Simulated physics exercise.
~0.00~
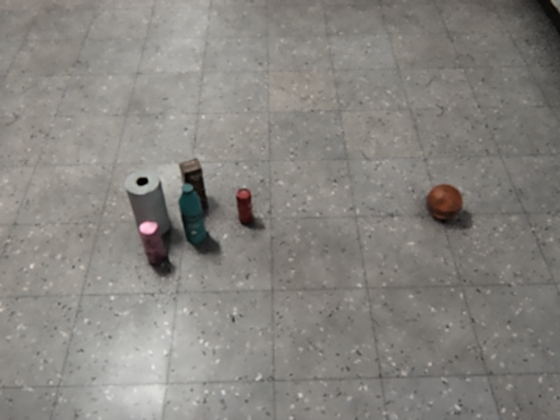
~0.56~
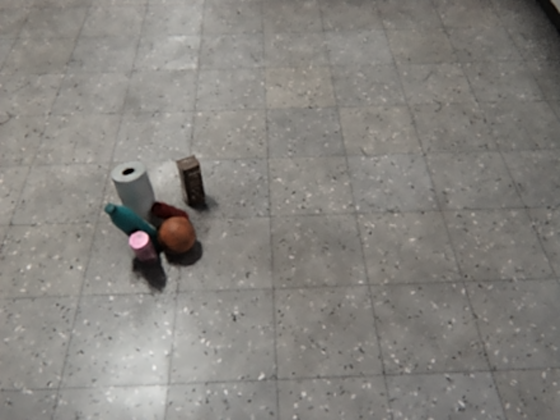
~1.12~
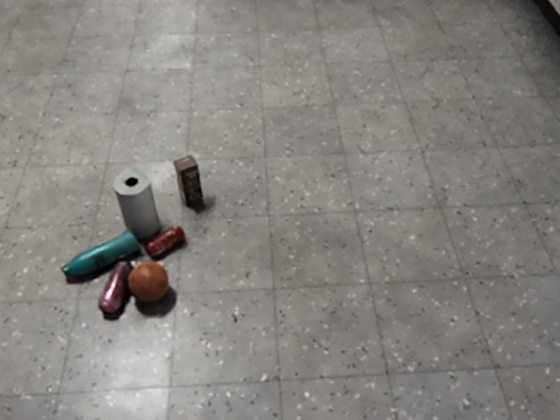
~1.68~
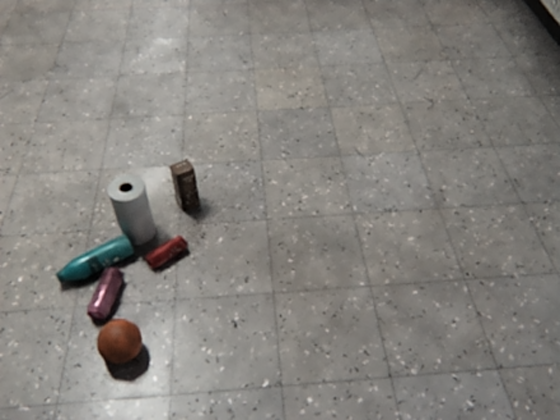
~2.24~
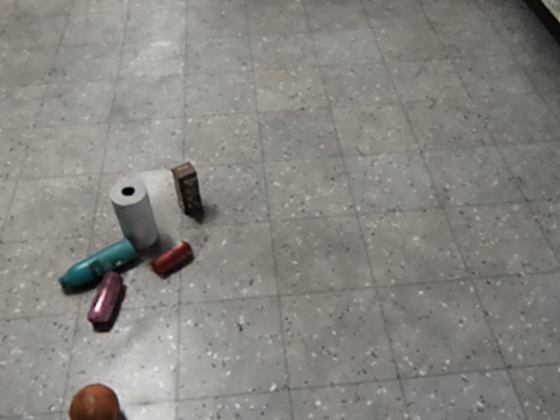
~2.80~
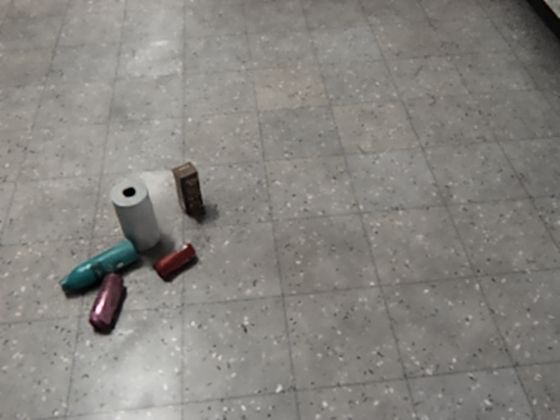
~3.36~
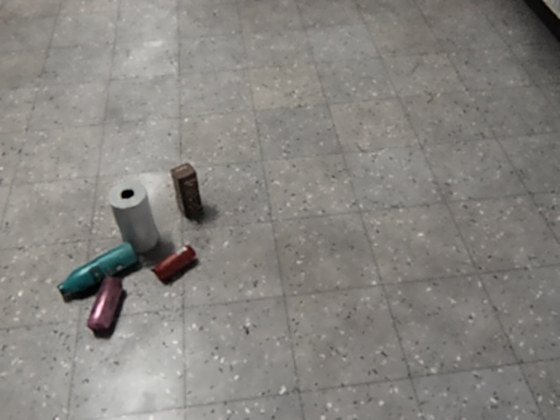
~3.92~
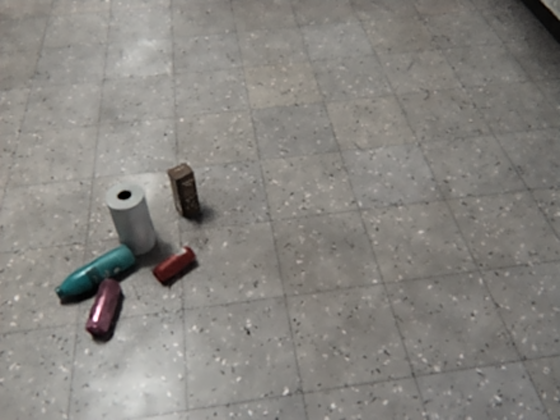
White roll and brown carton staying upright as an orange ball rolls in from the right, toppling two cans and a turquoise bottle.
